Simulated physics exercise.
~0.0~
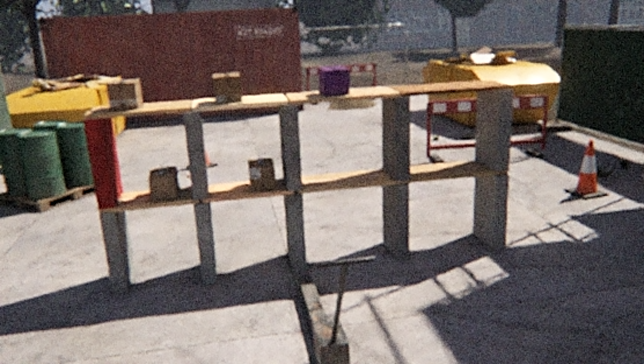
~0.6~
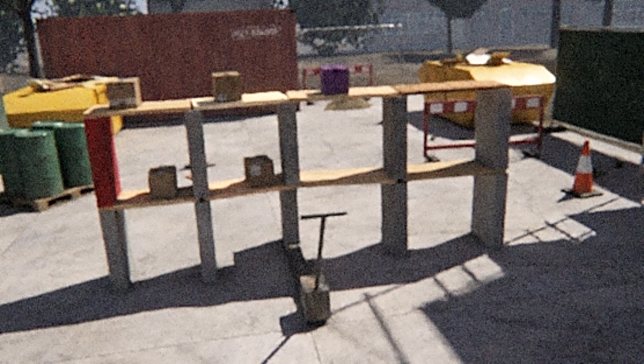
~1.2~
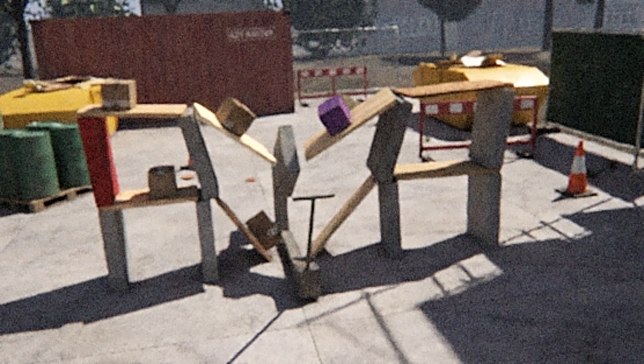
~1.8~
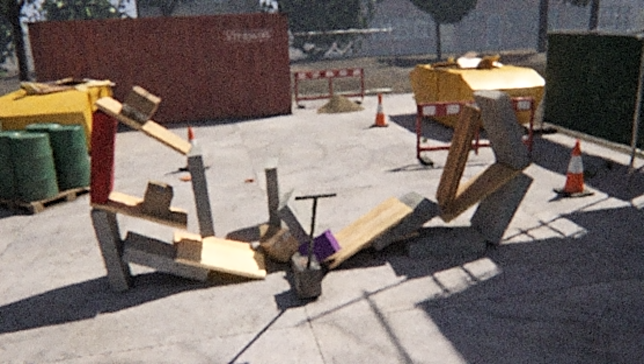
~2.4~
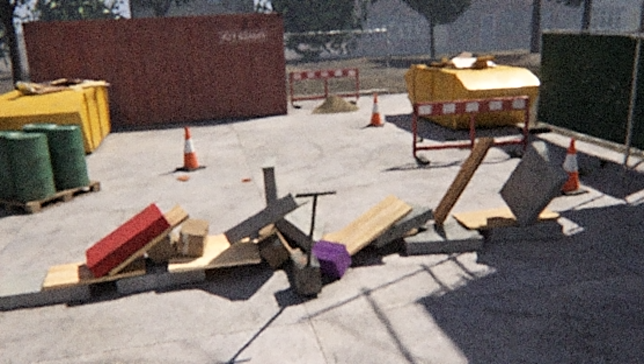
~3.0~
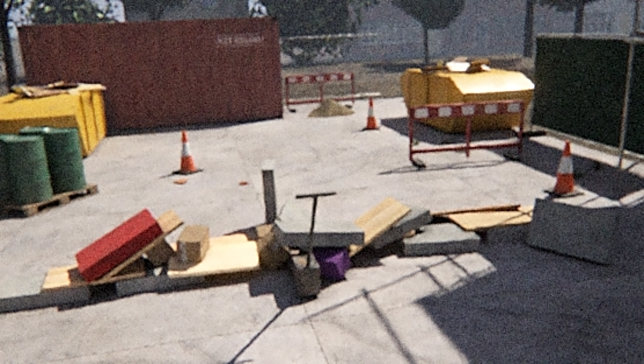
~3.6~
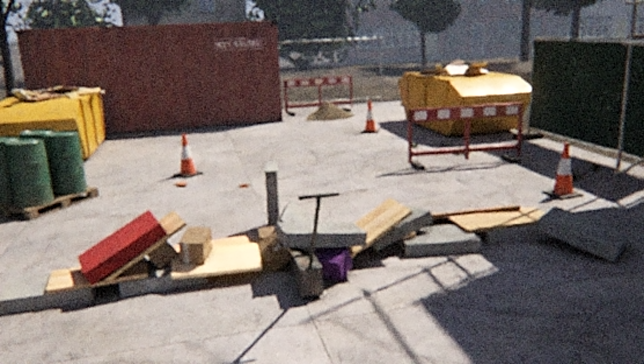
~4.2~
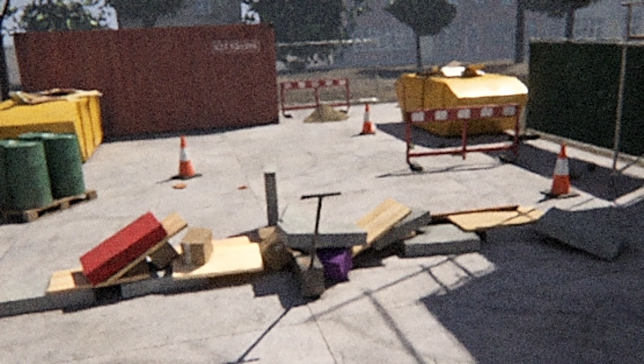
Building site yard with a narrow jack pushing into a two-tier block-and-board shelf, its middle caving in before both ends collapse into rubble.
